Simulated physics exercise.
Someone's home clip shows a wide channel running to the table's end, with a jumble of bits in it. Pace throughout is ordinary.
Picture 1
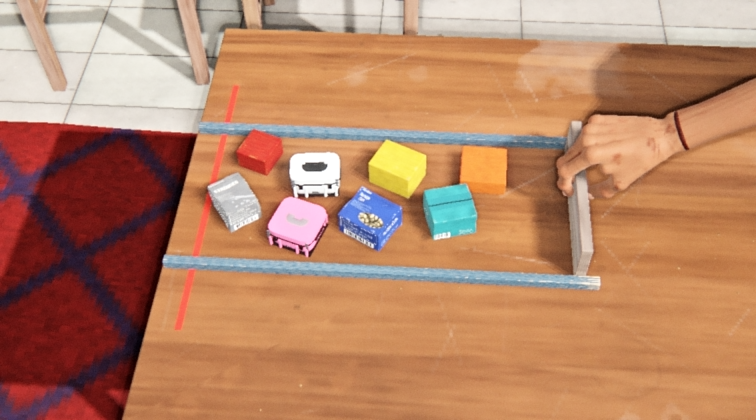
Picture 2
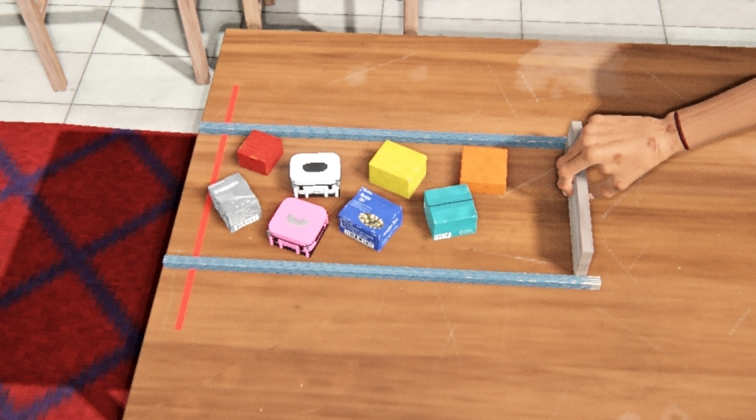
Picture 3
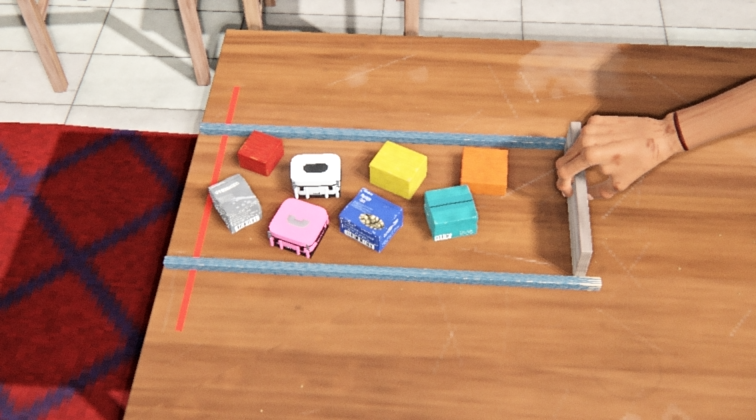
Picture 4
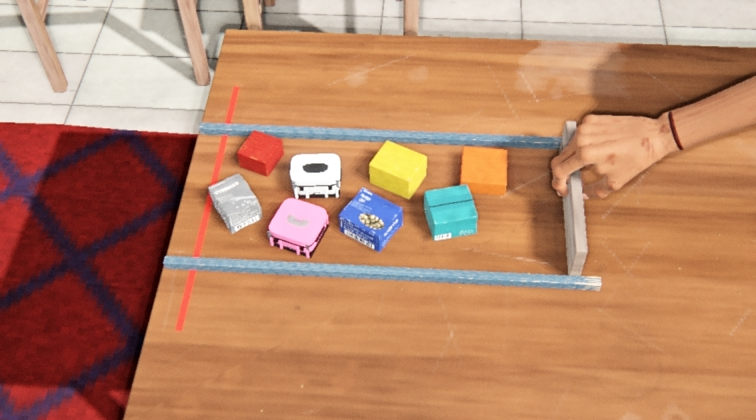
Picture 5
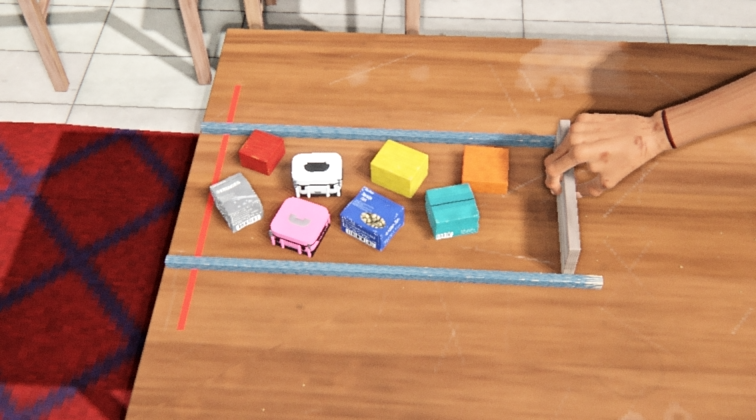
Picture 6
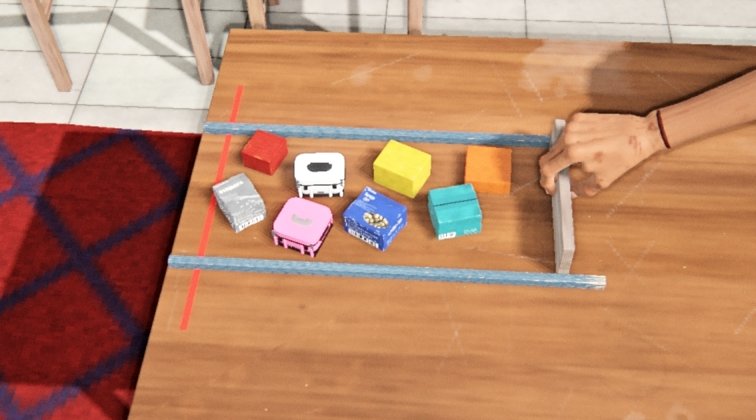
Hand holding a board upright across a channel of colourful boxes on a wooden table, sliding it slightly left towards them.
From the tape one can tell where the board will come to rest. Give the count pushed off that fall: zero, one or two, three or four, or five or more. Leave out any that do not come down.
Count: Five or more.
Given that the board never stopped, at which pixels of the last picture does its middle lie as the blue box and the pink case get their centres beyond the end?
The middle is at (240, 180) when it's the blue box, and at (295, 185) when it's the pink case.
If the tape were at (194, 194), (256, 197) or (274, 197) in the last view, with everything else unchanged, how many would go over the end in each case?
8, 3, 3.
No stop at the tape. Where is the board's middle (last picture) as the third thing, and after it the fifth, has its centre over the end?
At roughly (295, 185), then roughly (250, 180).
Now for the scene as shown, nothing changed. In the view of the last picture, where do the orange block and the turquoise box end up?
Final positions: Near (200, 158); near (190, 195).
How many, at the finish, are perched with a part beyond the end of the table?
It would come to 2.
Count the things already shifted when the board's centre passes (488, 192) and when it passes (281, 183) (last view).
Well, it's 1 at the first one and 8 at the second.
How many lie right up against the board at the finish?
It's 2 of them.
Early on, none off yet; grey box at rest near (240, 202); red block at rest near (265, 153); pink case at rest near (303, 227).
A while later, none off yet; grey box leaning well over near (158, 219); red block travelled about its own width near (243, 145); pink case travelled well along near (196, 235).
Finally, the number that fall off is five or more; lost, yellow block, blue box, white case, pink case, red block and grey box.
